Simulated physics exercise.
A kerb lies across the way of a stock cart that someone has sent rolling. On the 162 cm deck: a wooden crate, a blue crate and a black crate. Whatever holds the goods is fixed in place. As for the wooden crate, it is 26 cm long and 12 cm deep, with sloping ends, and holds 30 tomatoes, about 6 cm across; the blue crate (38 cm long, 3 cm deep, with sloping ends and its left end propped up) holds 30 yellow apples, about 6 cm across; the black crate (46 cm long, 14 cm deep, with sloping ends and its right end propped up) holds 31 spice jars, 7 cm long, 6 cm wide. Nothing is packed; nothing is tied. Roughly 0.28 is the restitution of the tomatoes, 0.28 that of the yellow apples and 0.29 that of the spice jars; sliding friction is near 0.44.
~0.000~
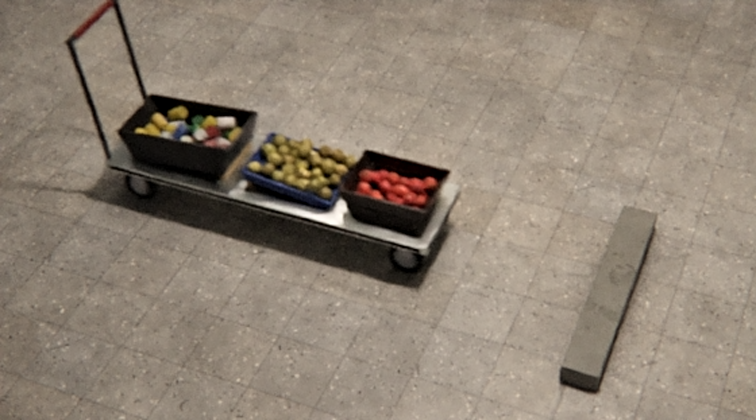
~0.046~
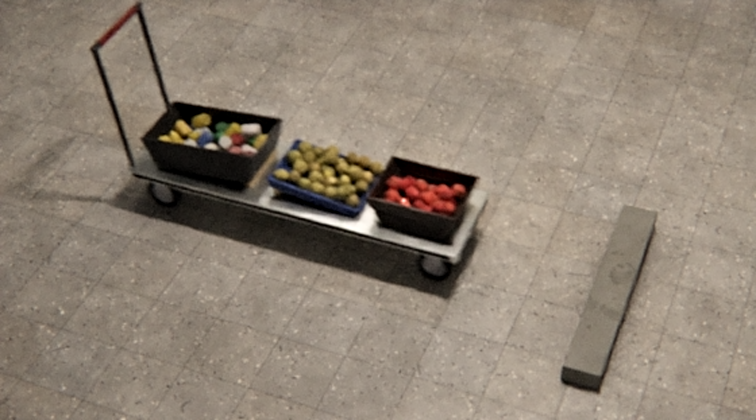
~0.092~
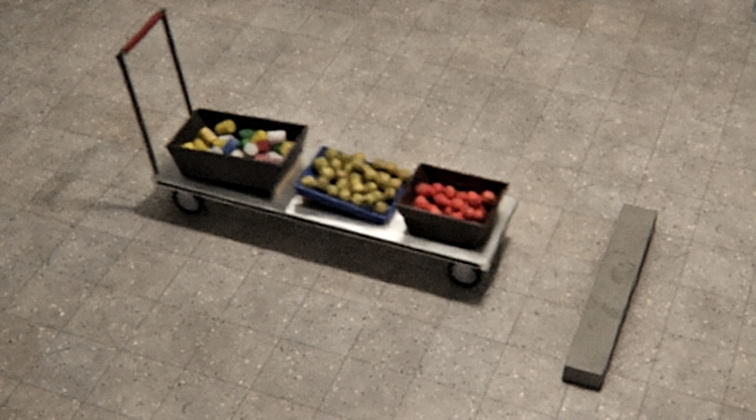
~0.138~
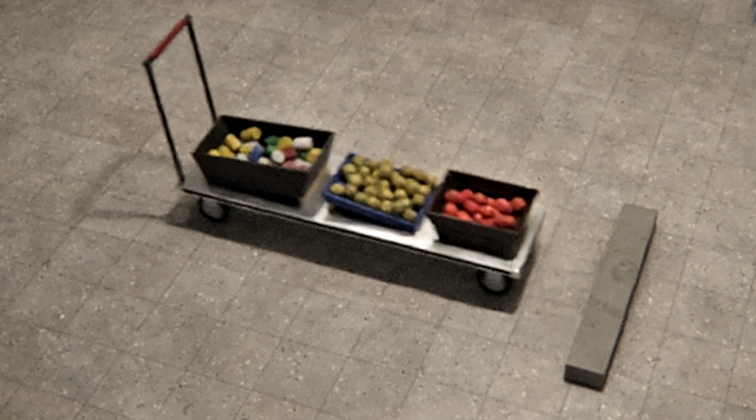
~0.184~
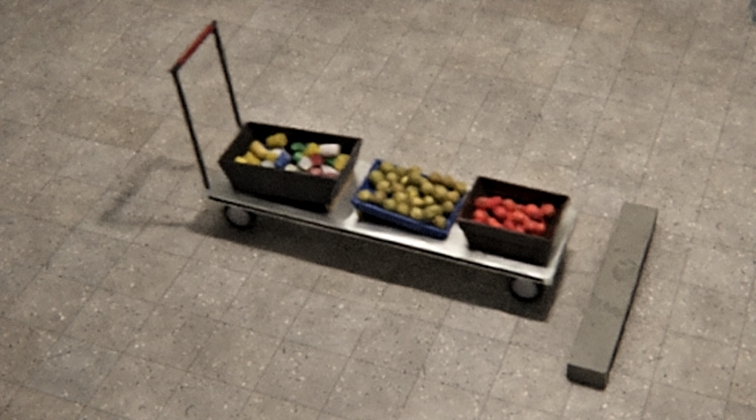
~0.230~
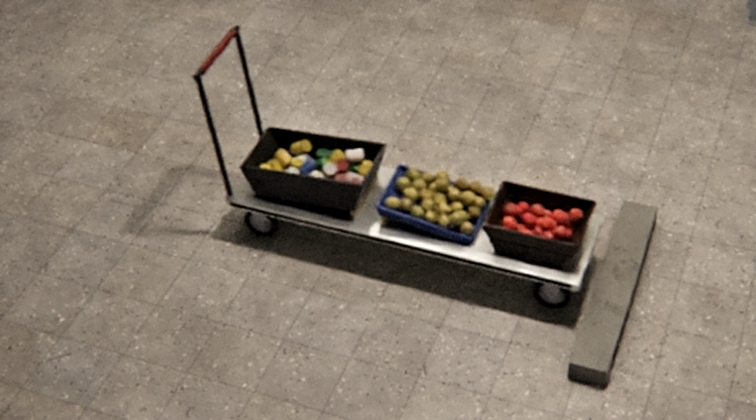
On a grey tiled floor, a flat cart with a red-topped handle rolls rightward, carrying small multicoloured jars, yellowish apples in a blue crate, and red tomatoes, closing the gap to a kerb while its three crates keep their places.
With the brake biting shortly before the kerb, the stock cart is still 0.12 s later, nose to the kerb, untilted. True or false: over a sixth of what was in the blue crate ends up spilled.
True.
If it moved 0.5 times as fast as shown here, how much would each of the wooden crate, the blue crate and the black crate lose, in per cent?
Wooden crate 0, blue crate 30, black crate 0 per cent.
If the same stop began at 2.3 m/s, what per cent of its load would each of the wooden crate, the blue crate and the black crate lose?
Wooden crate 0 %, blue crate 30 %, black crate 0 %.
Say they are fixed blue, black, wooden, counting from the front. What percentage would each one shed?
Wooden crate 0 %, blue crate 60 %, black crate 0 %.
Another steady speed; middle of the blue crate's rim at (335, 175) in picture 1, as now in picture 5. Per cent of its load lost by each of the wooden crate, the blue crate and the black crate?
Under that change it'd be wooden crate at 0, blue crate at 30 and black crate at 0 percent.
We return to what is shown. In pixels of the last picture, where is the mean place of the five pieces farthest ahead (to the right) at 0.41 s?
Mean position approx. (596, 226).
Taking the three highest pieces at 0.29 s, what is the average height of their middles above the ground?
Roughly 38 cm.
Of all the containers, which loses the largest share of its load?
Answer: The blue crate.
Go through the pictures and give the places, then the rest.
In the first frame (places track the rim corner closest to us here; the camera moves round a little), blue crate (329, 203); black crate (225, 150); 73 cm to go; all still inside.
In the second frame, blue crate (357, 211); black crate (252, 157); 60 cm to go.
In the third frame, blue crate (385, 218); black crate (279, 164); 46 cm to go.
In the fourth frame, blue crate (415, 225); black crate (307, 172); 33 cm to go.
In the fifth frame, blue crate (445, 232); black crate (335, 179); 20 cm to go.
In the sixth frame, blue crate (471, 238); black crate (360, 185); stopping; all still inside.
After 0.29 s, the wooden crate has all 30, the blue crate is down by 1 of 30 and the black crate has all 31.
After 0.41 s, the wooden crate has all 30, the blue crate is down by 11 of 30 and the black crate is down by 2 of 31.
After 0.64 s, the wooden crate has all 30, the blue crate is down by 13 of 30 and the black crate is down by 2 of 31.
Final count (at 1.15 s), the wooden crate has all 30, the blue crate is down by 13 of 30 and the black crate is down by 3 of 31. Asked share, 13 of 30, 43 per cent.
